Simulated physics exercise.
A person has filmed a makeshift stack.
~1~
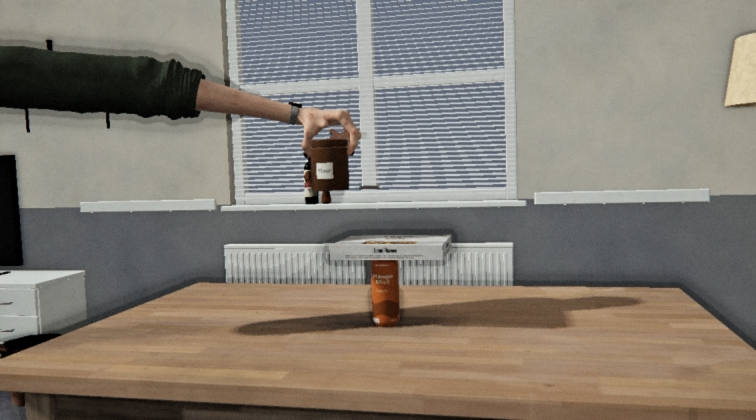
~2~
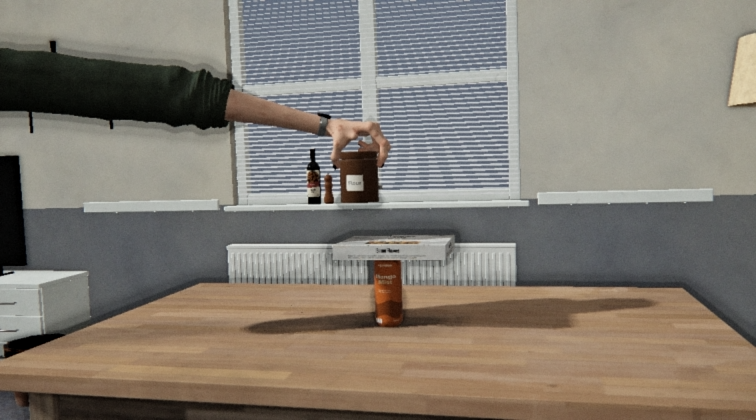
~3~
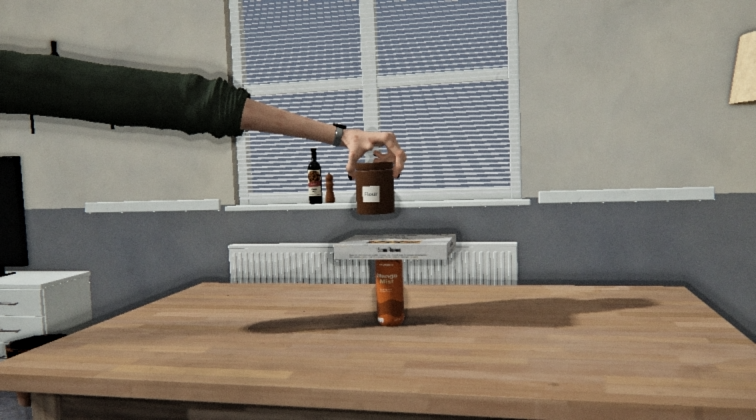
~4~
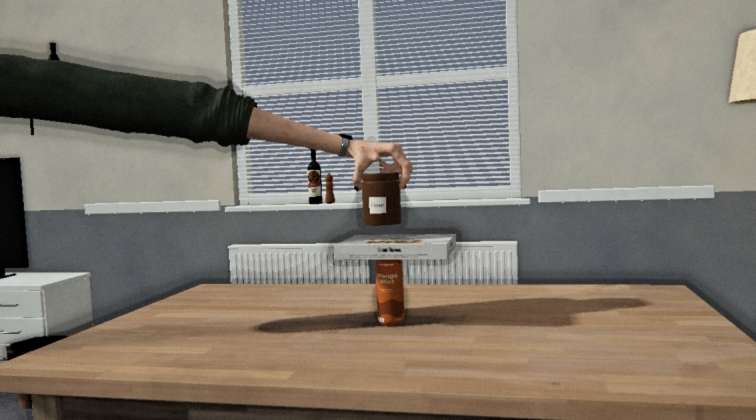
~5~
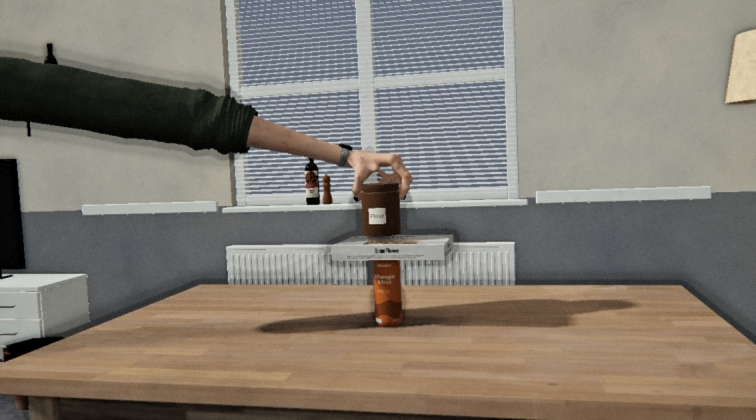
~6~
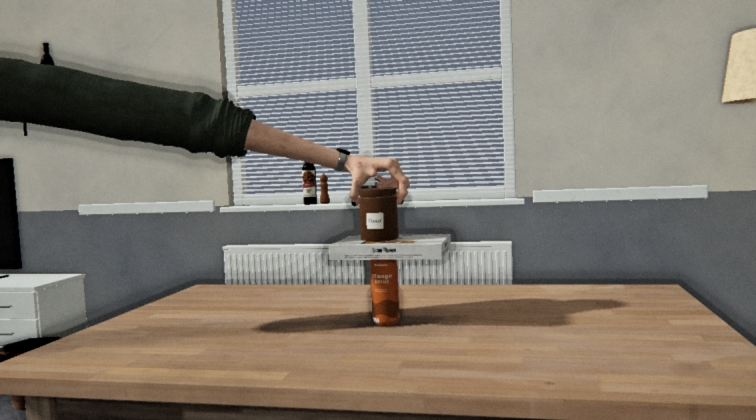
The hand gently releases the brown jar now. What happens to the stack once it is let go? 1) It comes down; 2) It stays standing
2, it stays standing.
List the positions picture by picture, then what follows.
In the first frame, still above its spot; brown jar (330, 165); orange can (385, 290).
In the second frame, still above its spot; brown jar (359, 177); orange can (388, 290).
In the third frame, still above its spot; brown jar (375, 188); orange can (390, 289).
In the fourth frame, still above its spot; brown jar (381, 199); orange can (390, 289).
In the fifth frame, still above its spot; brown jar (381, 209); orange can (388, 290).
In the sixth frame, set down, still held; brown jar (379, 214); orange can (385, 289).
Then, 0.20 s after the last picture, nothing has stirred.
Then, 0.40 s after the last picture, brown jar resting near (379, 214).
At rest, all 3 in place. Seen from the same camera at the end, brown jar near (379, 214). The stack keeps its balance.
